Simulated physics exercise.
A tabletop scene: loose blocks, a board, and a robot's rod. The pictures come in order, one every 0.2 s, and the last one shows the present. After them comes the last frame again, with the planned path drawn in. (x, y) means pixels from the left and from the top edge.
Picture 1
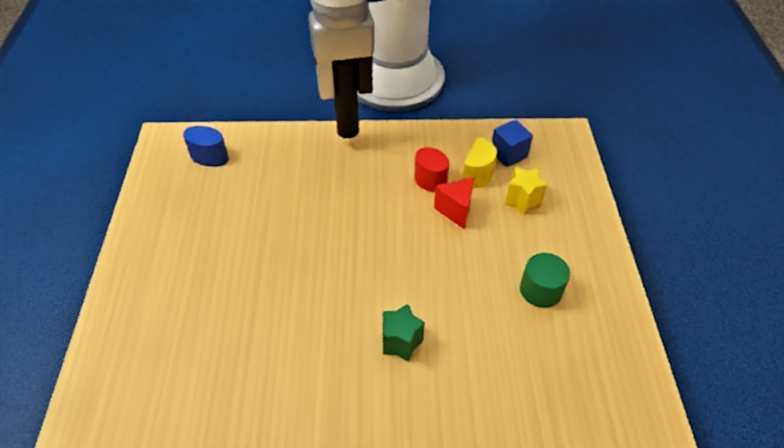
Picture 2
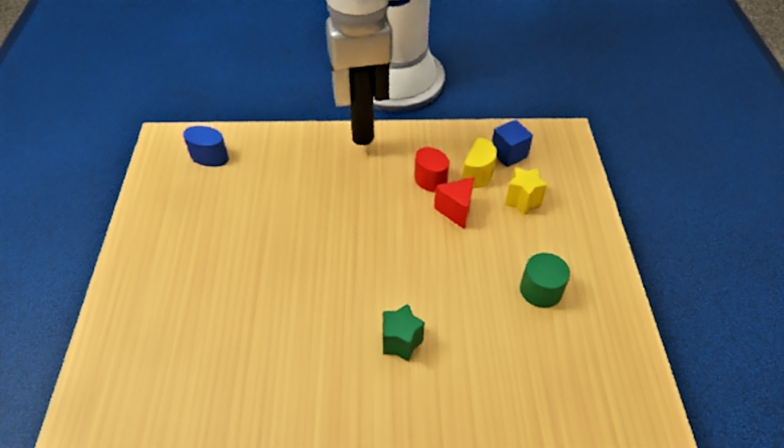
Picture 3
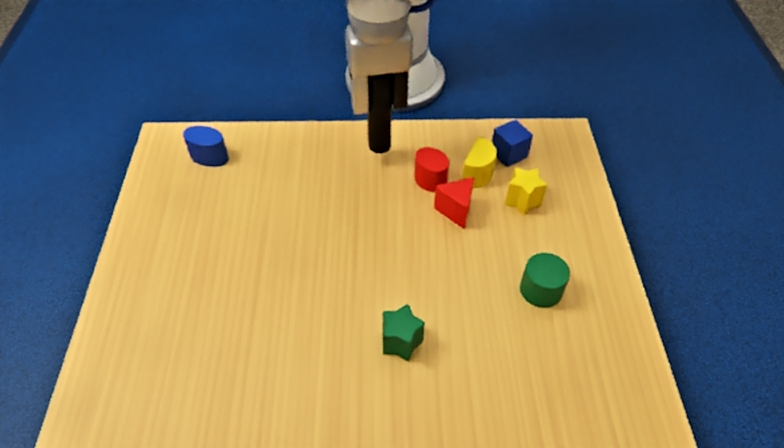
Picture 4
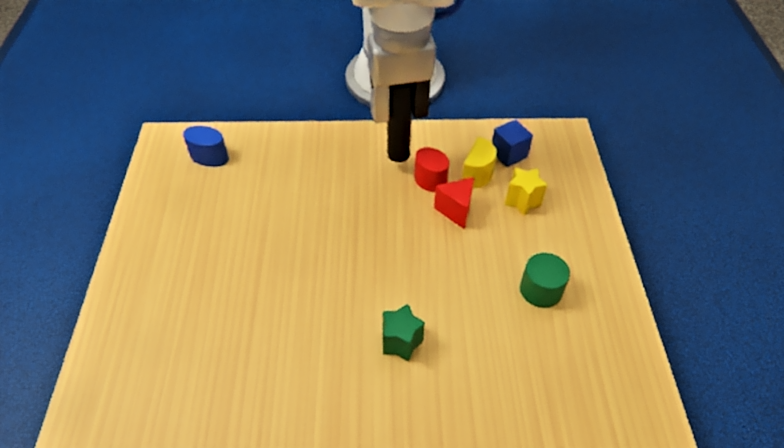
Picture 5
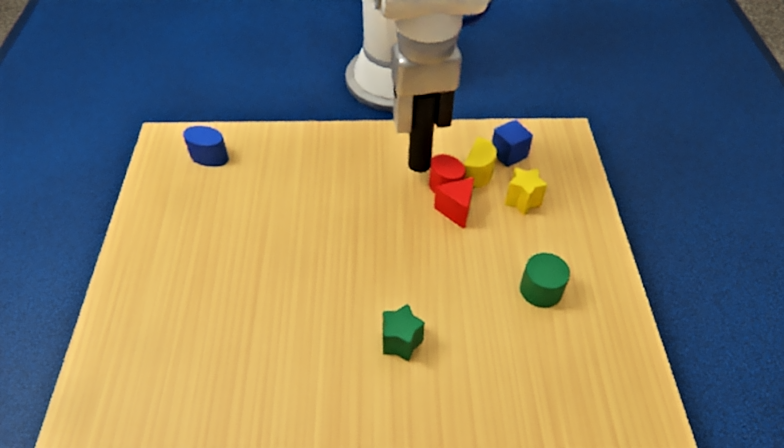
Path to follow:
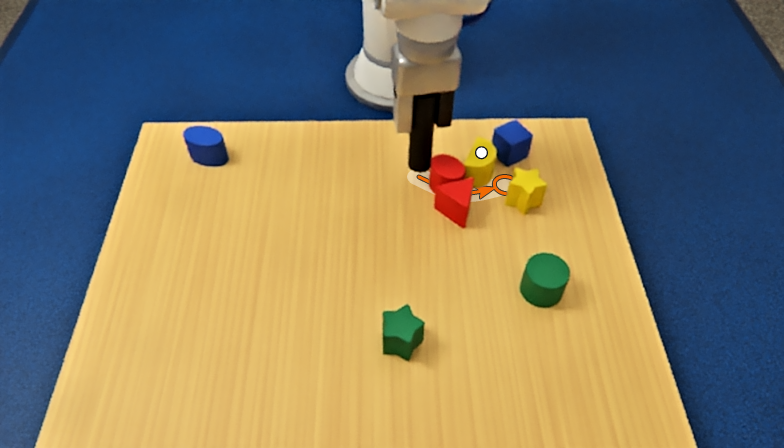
On a wooden tabletop, a robot's dark rod moving right past scattered coloured blocks and nudging the red round block slightly rightward.
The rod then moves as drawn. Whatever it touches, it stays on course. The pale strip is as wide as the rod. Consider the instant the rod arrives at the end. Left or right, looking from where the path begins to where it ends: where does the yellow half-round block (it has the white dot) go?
Moves left.
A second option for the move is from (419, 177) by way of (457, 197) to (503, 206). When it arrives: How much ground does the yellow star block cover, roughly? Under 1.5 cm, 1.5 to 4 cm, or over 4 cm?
Overall it shifts between 1.5 and 4 cm.
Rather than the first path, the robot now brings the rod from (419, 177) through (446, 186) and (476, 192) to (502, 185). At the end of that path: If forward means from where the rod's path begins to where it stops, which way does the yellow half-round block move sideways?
Side: Left.
The line goes from (419, 177) over (446, 189) and (477, 192) to (506, 185); the dot is on the yellow half-round block.
The first path, step by step. One third of the way, rod at (448, 177); red oval at (478, 179); red triangular piece at (469, 199), turned 45° clockwise; yellow half-round block at (489, 154), turned 45° anticlockwise.
Two thirds of the way, rod at (480, 180); red oval at (504, 187), turned 35° clockwise; red triangular piece at (469, 199), turned 45° clockwise; yellow half-round block at (492, 154), turned 60° anticlockwise; yellow star block at (534, 181), turned 25° anticlockwise.
At the end, rod at (509, 173); red oval at (511, 187), turned 65° clockwise; red triangular piece at (469, 199), turned 45° clockwise; yellow half-round block at (510, 147), turned 110° anticlockwise; blue four-sided block at (517, 125); yellow star block at (540, 182), turned 30° anticlockwise.
